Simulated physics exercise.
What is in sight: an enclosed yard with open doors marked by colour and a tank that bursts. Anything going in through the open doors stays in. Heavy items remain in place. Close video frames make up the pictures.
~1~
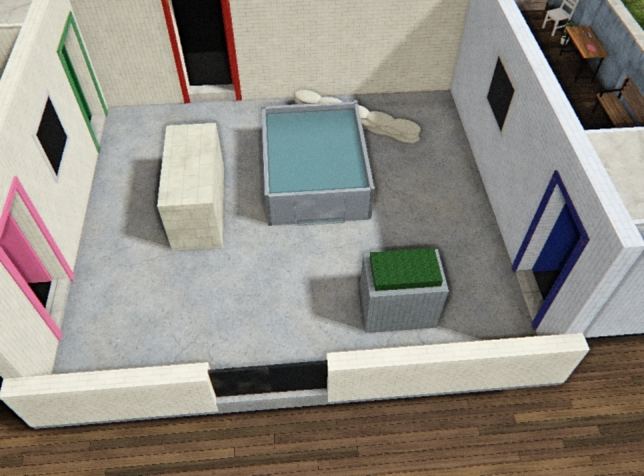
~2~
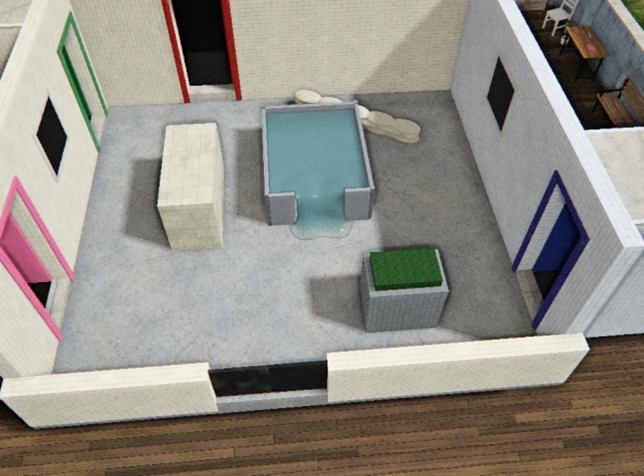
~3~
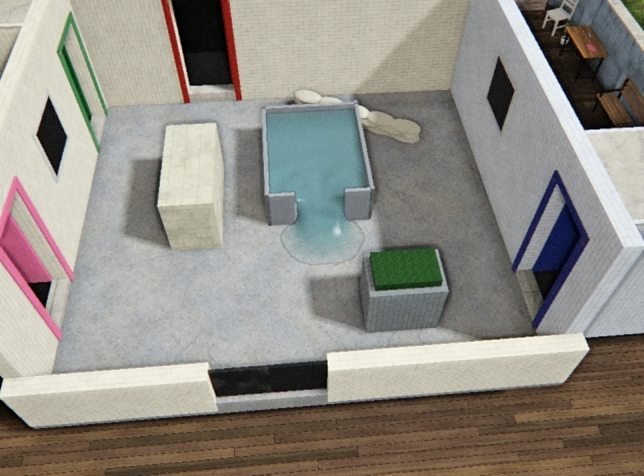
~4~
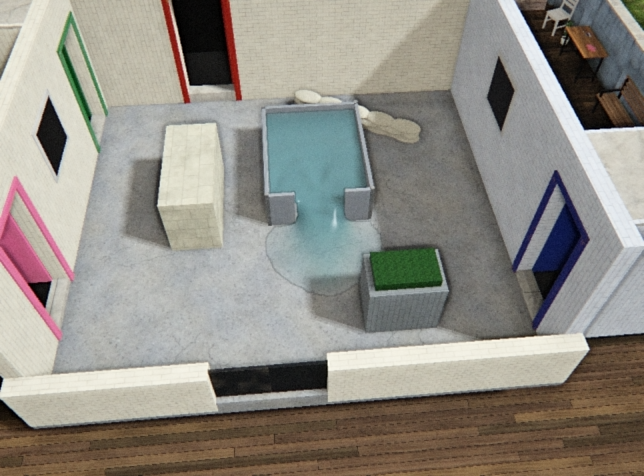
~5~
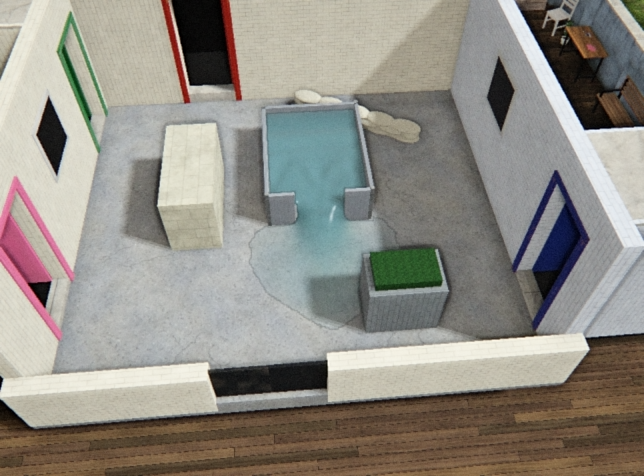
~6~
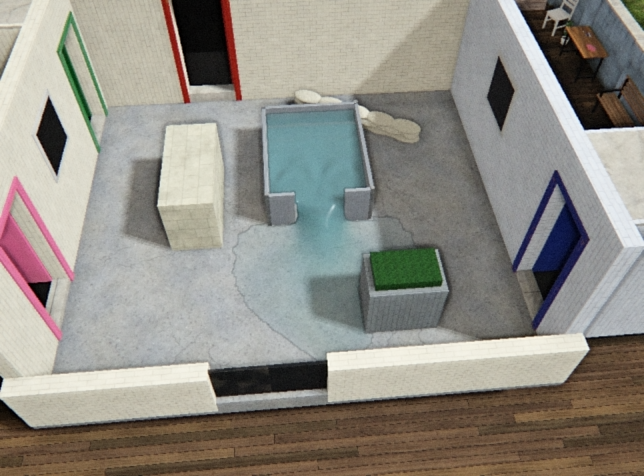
To begin with, a grey tank full of blue water stands whole and still in a walled room with coloured doorways. A gap opens in its front wall and water pours onto the grey floor, spreading forward in a widening puddle around the green-topped block and toward the low front wall.
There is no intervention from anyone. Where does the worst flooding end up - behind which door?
Behind the blue door.
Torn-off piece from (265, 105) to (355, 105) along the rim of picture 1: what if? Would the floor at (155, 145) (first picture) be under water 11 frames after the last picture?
There: Under water.
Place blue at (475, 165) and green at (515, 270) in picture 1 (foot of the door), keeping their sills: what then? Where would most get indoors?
Looks like it's the green one.
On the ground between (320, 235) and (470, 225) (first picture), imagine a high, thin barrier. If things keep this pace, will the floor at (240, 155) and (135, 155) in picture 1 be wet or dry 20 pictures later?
Going in order, the first is spared and the second is spared.
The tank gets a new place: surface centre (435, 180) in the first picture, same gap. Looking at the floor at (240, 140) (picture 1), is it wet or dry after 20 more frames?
Bone-dry.
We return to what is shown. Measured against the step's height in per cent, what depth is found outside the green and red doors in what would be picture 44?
Roughly 30 % and 0 %, respectively.
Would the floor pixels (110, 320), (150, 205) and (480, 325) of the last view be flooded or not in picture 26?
Well, in the order you listed them: Inundated, next not wetted, last inundated.
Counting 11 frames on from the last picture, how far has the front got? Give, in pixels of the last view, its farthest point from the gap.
Point: (61, 398) in the last picture's pixels.
A moment on, water covers 25 % of the floor; pink door not reached, red door not reached, blue door not reached, green door not reached.
Next, water covers 35 % of the floor; pink door not reached, red door not reached, blue door a trickle in, green door not reached.
Then, water covers 45 % of the floor; pink door wet at the sill, nothing in, red door not reached, blue door some in, green door not reached.
Later, water covers 75 % of the floor; pink door a trickle in, red door not reached, blue door some in, green door wet at the sill, nothing in.
In the end, water covers 90 % of the floor; pink door a trickle in, red door wet at the sill, nothing in, blue door some in, green door a trickle in; the blue door has let in the most.
